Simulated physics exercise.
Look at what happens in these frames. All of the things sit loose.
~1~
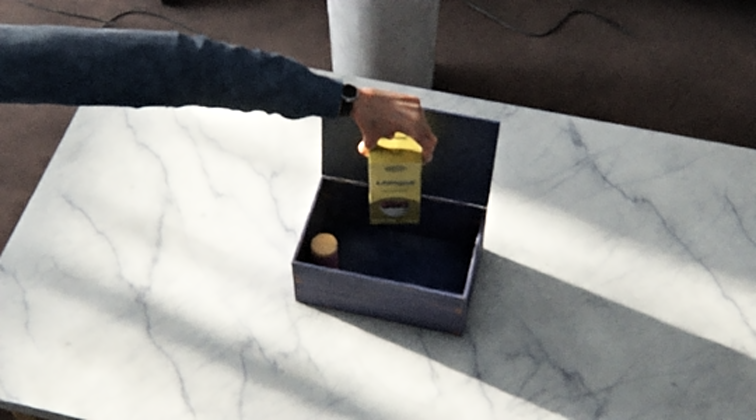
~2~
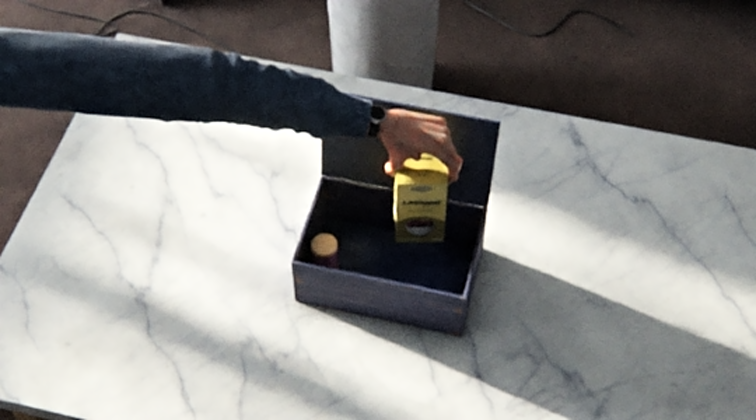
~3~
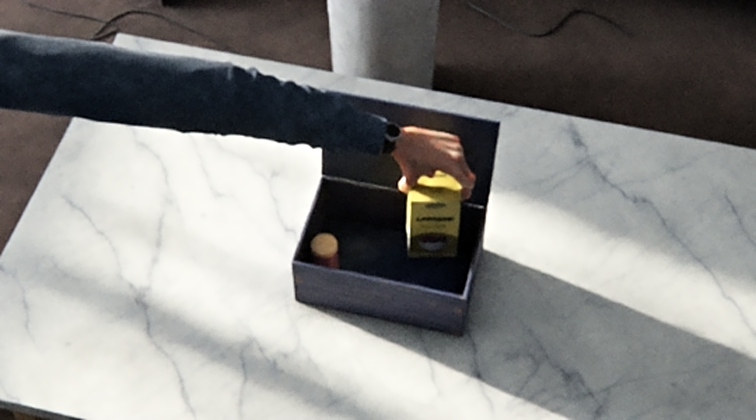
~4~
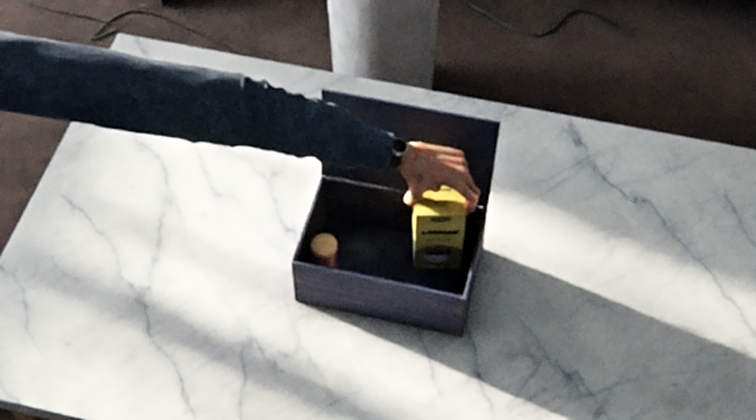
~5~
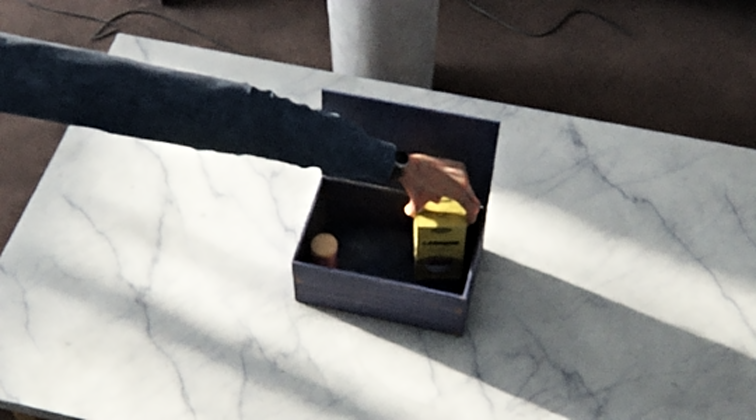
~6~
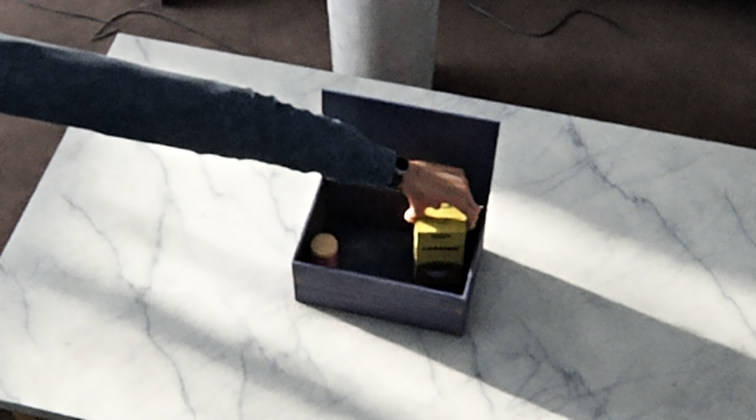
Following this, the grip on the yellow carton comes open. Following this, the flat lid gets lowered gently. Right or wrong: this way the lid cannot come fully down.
Right, it cannot come fully down.
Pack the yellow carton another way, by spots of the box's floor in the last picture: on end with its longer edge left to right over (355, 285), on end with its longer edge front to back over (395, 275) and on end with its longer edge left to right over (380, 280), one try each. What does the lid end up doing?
In the first case the lid comes down fully; in the second it stays propped open; in the third it stays propped open.
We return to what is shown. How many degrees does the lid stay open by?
It comes to about 40°.
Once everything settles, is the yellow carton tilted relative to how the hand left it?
Result: The yellow carton remains as it was set.
Then, 1.20 s later than the last frame, lid starting down.
Then, 1.60 s later than the last frame, lid 61° above the rim.
Then, 2.40 s later than the last frame, lid 42° above the rim; yellow carton moved a little near (439, 254).
When it is over, lid 39° above the rim; both as before. End places, in pixels of the last picture, yellow carton near (438, 258).
